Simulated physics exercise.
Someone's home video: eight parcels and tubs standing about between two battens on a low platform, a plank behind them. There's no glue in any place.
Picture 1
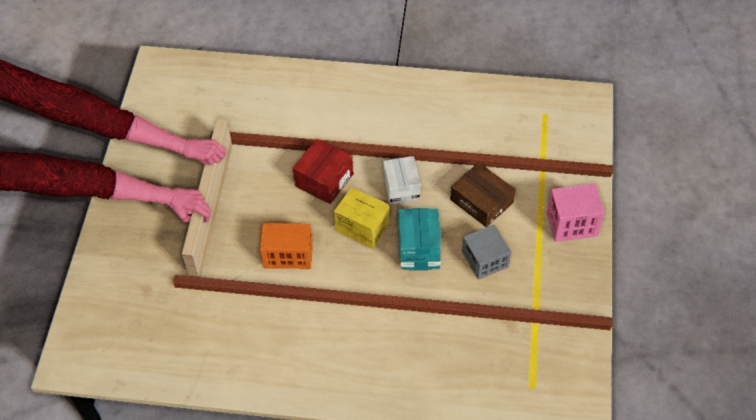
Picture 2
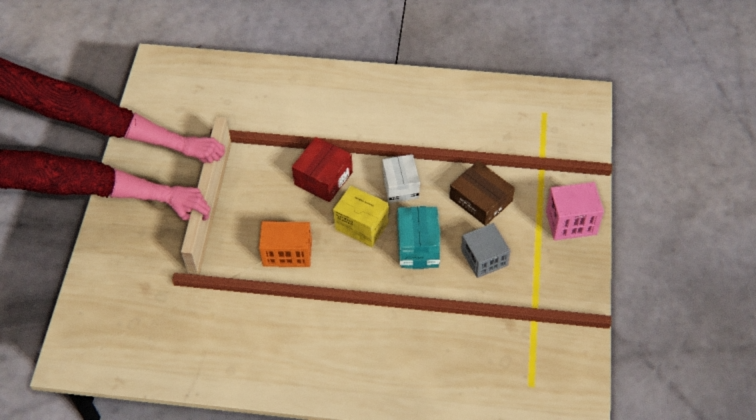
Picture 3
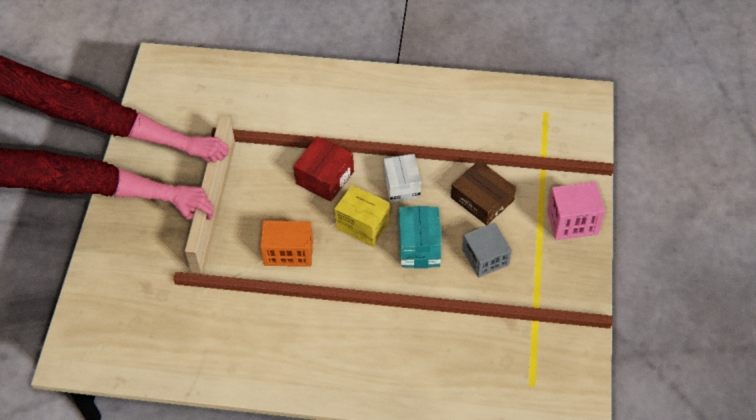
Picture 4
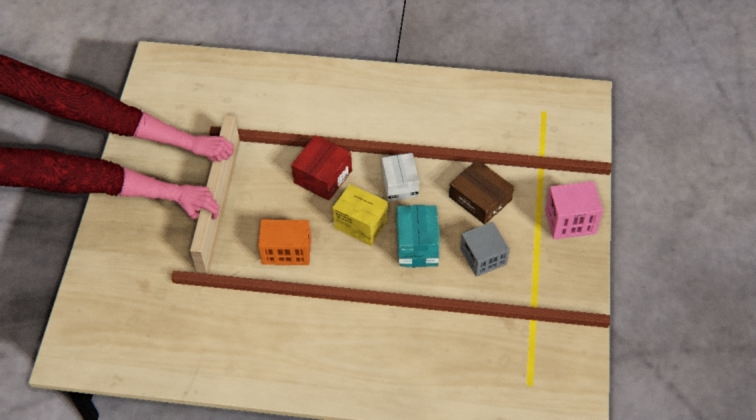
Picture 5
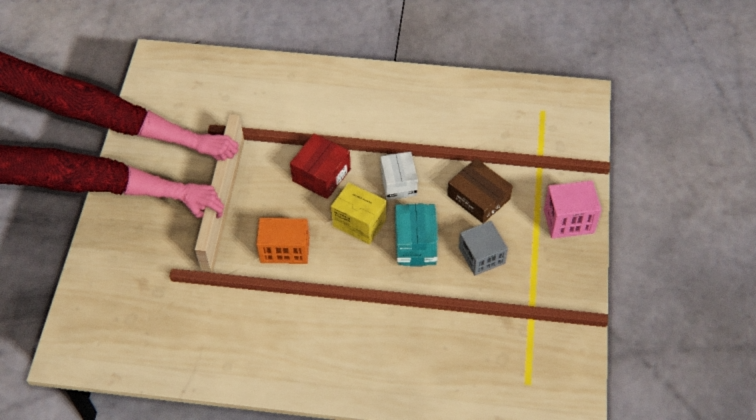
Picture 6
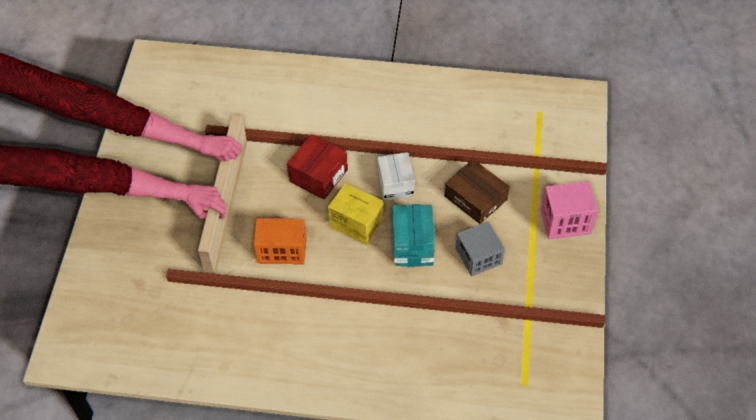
In the video, two hands hold a plank upright behind eight colored boxes and crates between two rails on a wooden platform, then slide it slightly to the right, while the boxes and crates stay essentially still.
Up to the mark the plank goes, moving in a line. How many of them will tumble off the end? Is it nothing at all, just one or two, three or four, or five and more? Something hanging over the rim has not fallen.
It is three or four.
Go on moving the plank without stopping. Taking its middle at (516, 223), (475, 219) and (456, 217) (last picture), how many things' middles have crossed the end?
Per position: 3 / 1 / 0.
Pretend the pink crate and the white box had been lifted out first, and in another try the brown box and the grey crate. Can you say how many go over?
Try one: 1; try two: 1.
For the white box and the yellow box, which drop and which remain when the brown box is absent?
The white box keeps its place, and the yellow box keeps its place.
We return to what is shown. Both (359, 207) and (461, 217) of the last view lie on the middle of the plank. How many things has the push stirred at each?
First 5 and then 8.
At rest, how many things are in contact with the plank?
3 of them.
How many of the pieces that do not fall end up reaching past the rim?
You'd get 2.
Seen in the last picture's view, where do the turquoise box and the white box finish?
Turquoise box: (601, 251); white box: (596, 199).
Soon after, none off yet; pink crate at rest near (569, 211); grey crate at rest near (480, 249); brown box at rest near (477, 191).
Then, none off yet; pink crate moved a little near (583, 215); grey crate moved about its own width near (531, 254); brown box moved about its own width near (538, 191).
By the end, the number that fall off is three or four; fallen, brown box, grey crate and pink crate.
